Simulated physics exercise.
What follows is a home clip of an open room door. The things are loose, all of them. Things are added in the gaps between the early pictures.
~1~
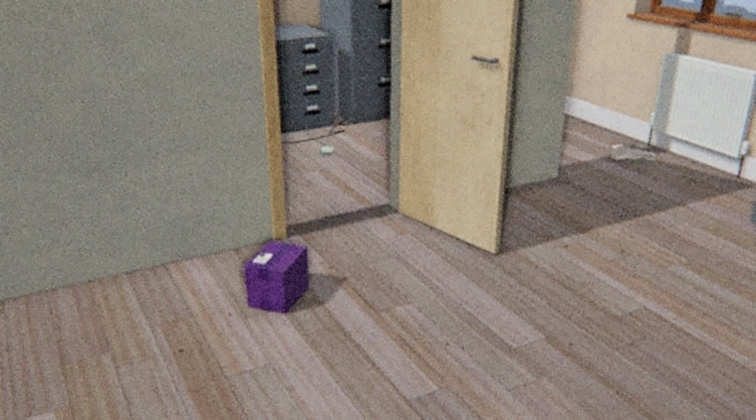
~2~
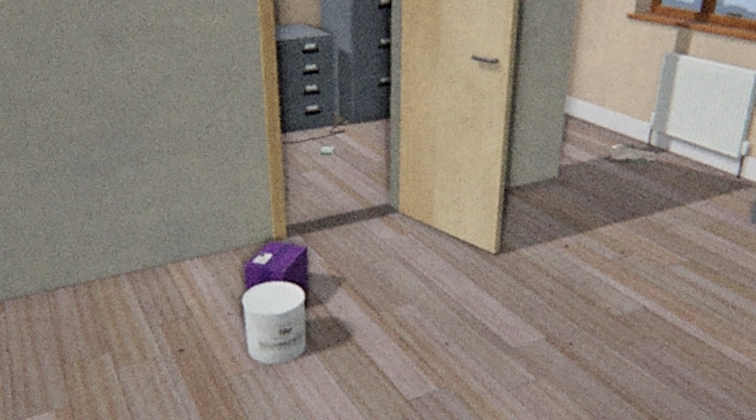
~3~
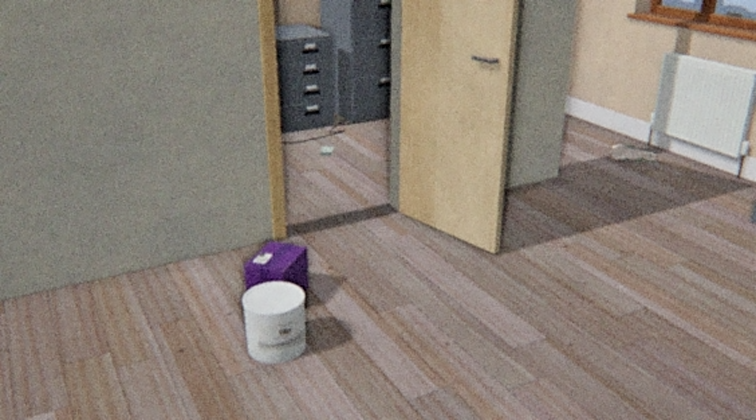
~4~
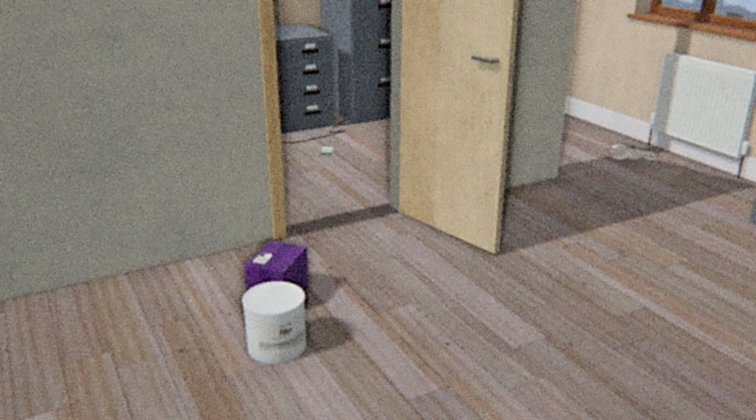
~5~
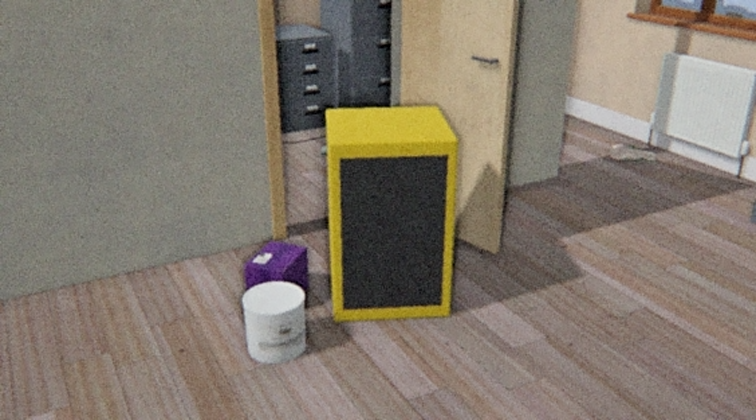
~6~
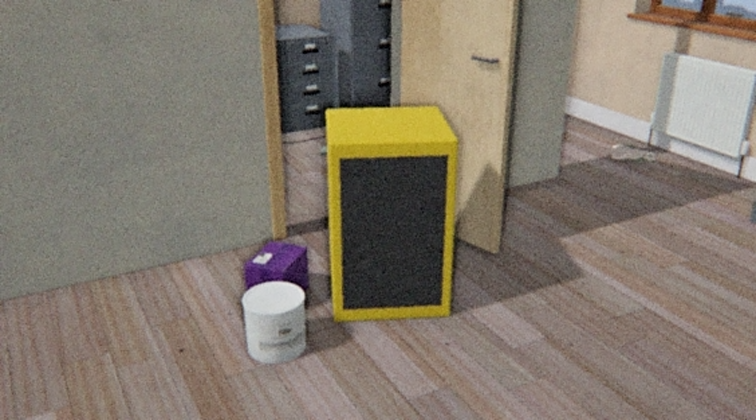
A yellow appliance appears before the still, open door, after a white pail joins a purple parcel.
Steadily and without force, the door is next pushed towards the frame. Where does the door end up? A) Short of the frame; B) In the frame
A, short of the frame.
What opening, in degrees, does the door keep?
I'd say it stays open by roughly 75 degrees.
Then, 0.30 s later than the last frame, door 97° open.
Then, 0.50 s later than the last frame, door 84° open.
Then, 0.60 s later than the last frame, door 76° open.
When it is over, door 76° open; all 3 as before. End places, in pixels of the last picture, yellow appliance near (387, 212).
